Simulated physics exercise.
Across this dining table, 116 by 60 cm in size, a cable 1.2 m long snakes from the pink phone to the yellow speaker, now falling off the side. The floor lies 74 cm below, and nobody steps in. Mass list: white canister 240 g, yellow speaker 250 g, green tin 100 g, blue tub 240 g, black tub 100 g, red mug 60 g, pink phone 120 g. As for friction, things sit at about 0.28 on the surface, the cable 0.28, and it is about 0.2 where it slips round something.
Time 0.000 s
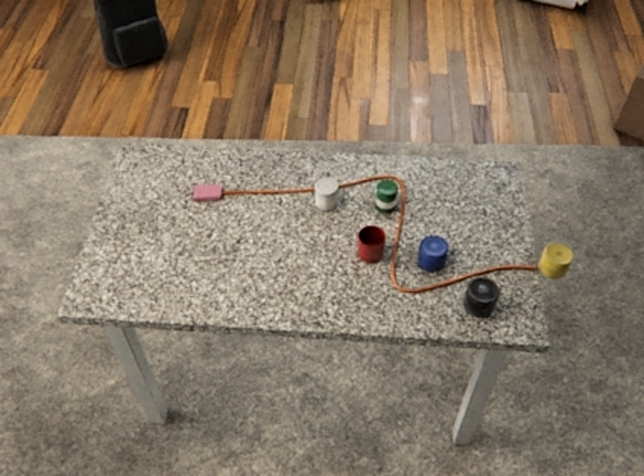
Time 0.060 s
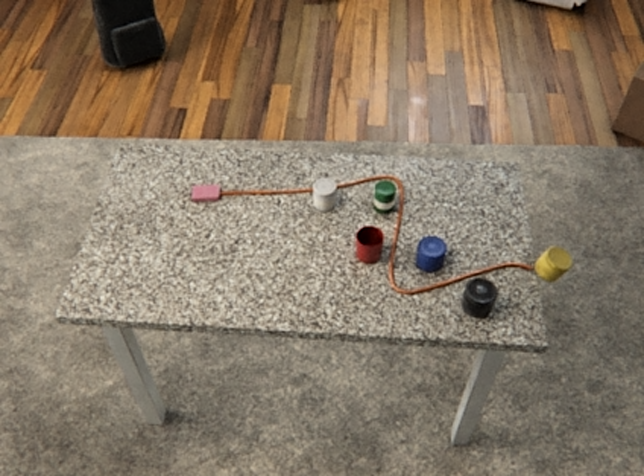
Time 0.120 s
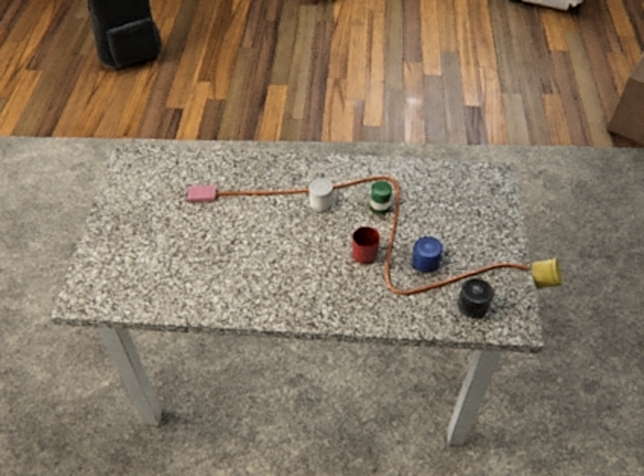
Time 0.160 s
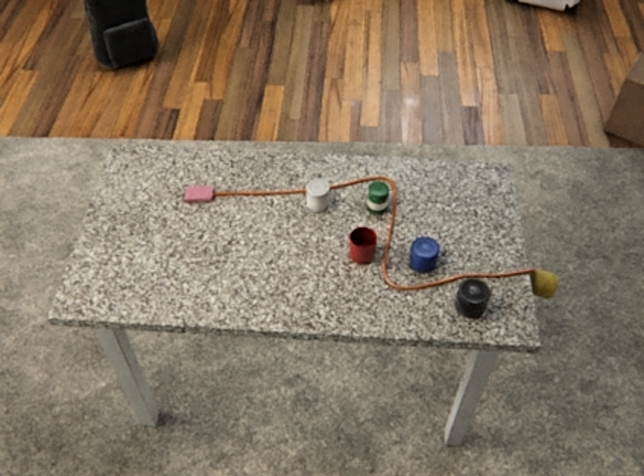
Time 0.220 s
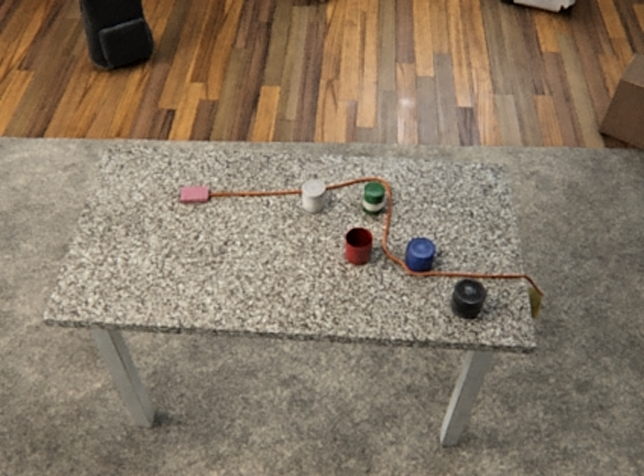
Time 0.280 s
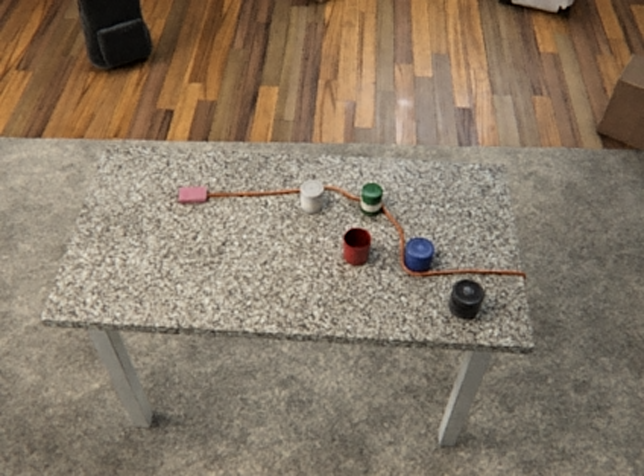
Yellow speaker tipping over the right edge of a speckled table and dropping from view, pulling an orange cable straighter behind it.
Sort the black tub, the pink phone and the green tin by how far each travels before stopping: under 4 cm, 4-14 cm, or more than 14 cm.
Black tub: Under 4 cm, pink phone: More than 14 cm, green tin: More than 14 cm.
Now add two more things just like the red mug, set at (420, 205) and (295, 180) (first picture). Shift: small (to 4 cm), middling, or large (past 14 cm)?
The first would move just a bit, and the second would move just a bit.
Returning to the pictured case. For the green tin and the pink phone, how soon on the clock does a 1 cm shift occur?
Green tin: 0.32 s; pink phone: 0.34 s.
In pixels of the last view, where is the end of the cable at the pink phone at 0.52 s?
At about pixel (268, 195).
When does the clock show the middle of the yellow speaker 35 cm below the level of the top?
Answer: 0.36 s on the clock.
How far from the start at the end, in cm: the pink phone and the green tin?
The pink phone moved about 40 cm and the green tin about 25 cm.
After 0.5 s, the cable's tail end at (268, 195); green tin 19 cm off its start, pink phone 16 cm off its start, blue tub 12 cm off its start.
After 0.7 s, the cable's tail end at (327, 198); pink phone 34 cm off its start, green tin on its side, 26 cm off its start, blue tub 16 cm off its start.
After 1.0 s, the cable's tail end at (337, 196); pink phone 38 cm off its start at (333, 183), green tin on its side, 27 cm off its start at (303, 260), blue tub 16 cm off its start at (459, 213).
After 1.2 s, the cable's tail end at (337, 196); pink phone 38 cm off its start, green tin on its side, 27 cm off its start, blue tub 16 cm off its start.
After 2.4 s, the cable's tail end at (337, 196); pink phone 38 cm off its start at (333, 183), green tin on its side, 27 cm off its start at (303, 260), black tub 0 cm off its start at (469, 291), blue tub 16 cm off its start at (459, 213).
